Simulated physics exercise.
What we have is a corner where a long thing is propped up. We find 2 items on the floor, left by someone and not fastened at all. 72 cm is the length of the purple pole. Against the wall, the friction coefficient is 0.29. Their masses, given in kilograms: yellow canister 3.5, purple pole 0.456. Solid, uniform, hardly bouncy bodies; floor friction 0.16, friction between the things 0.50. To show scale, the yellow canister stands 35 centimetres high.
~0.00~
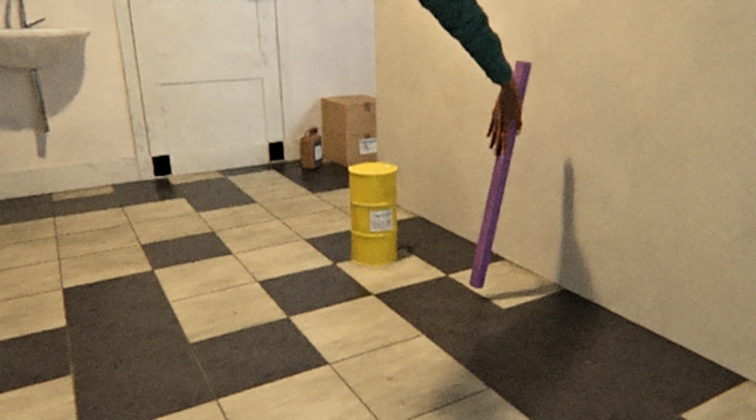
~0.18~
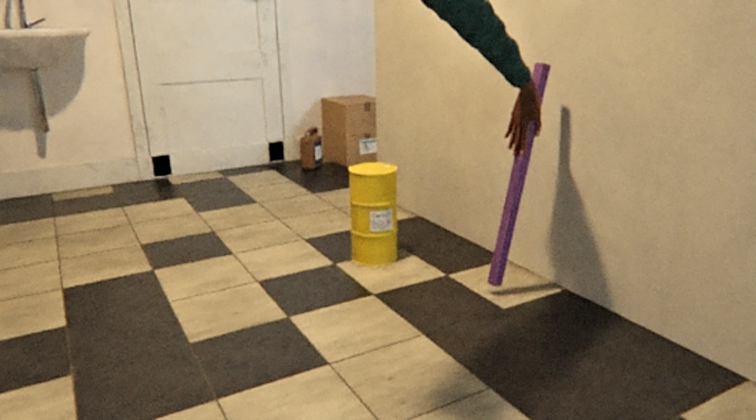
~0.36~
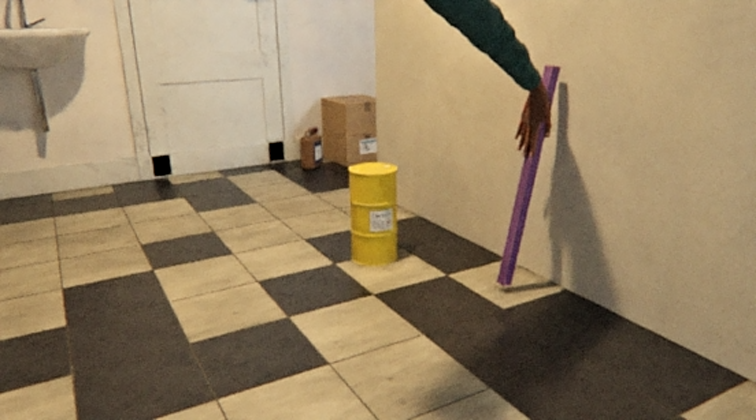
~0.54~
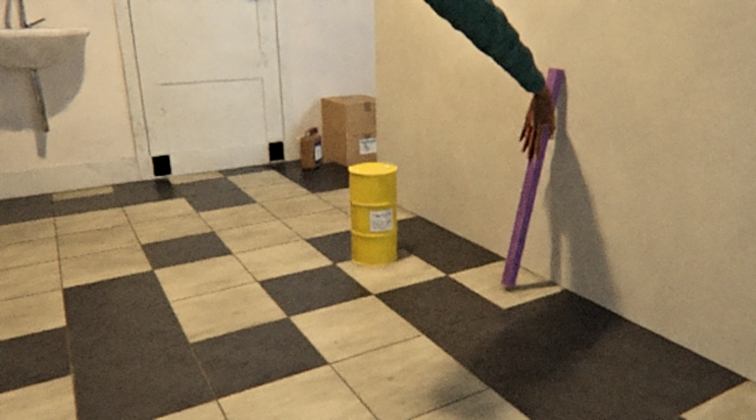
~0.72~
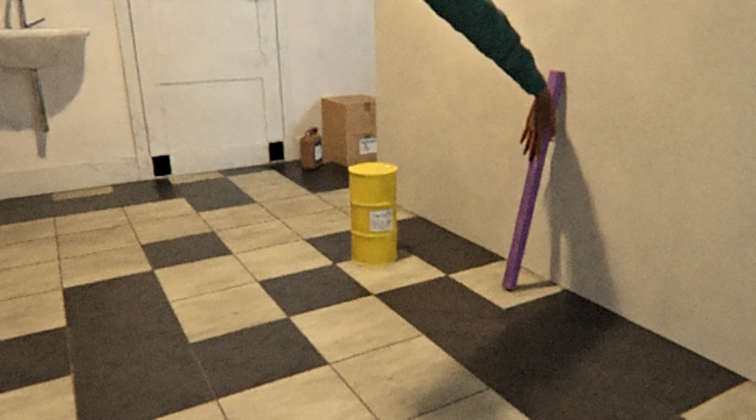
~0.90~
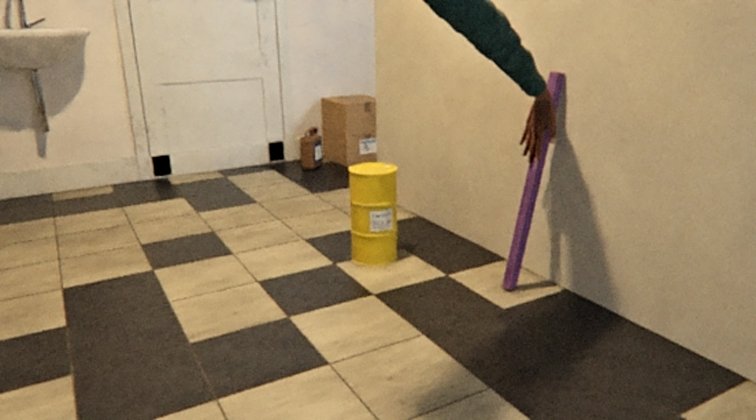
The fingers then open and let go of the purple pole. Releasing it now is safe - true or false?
True.
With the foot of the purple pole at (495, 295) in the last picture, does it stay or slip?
Placed there, the foot grips firmly.
After 1.30 s, no change.
After 1.80 s, purple pole resting near (532, 185).
In the end (2.2 s), both under 10 cm from the start. At the end, from the last picture's camera, purple pole near (532, 185). The pole stays up.
